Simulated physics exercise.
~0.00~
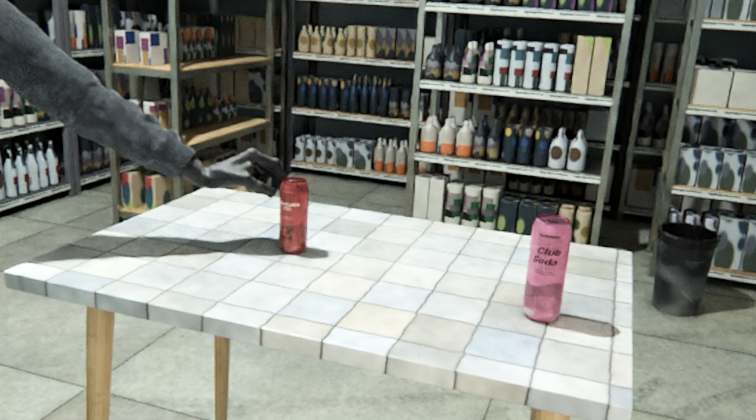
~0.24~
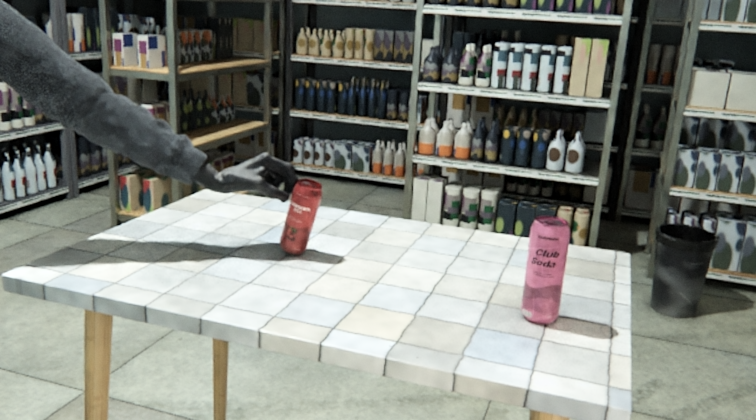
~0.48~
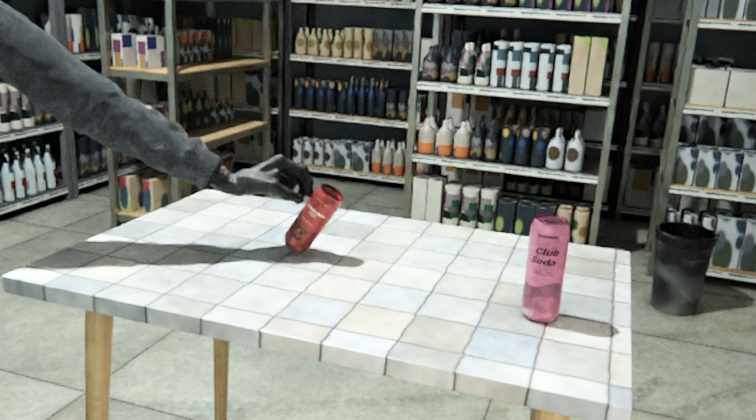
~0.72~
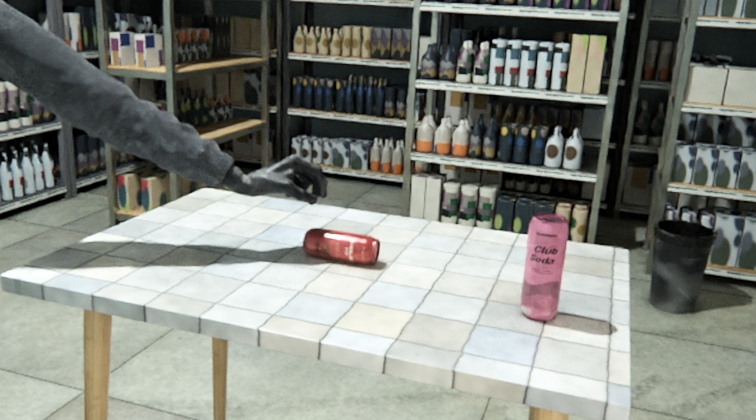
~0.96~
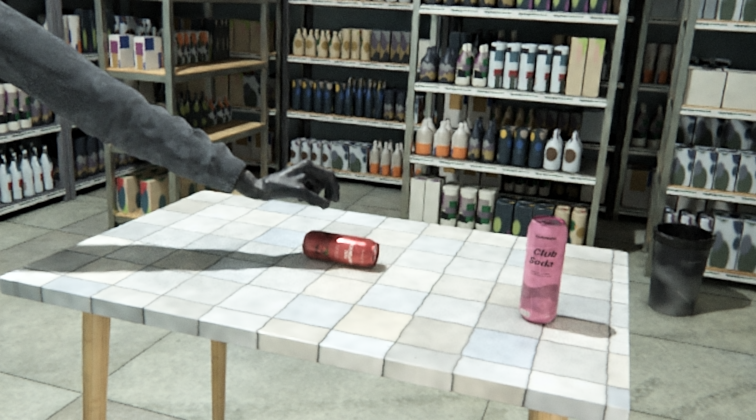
A gray-sleeved arm reached over a tiled table in a shop and pushed the top of a red can, which leaned right, then toppled and ended up lying on its side, while a pink can nearby stayed standing.
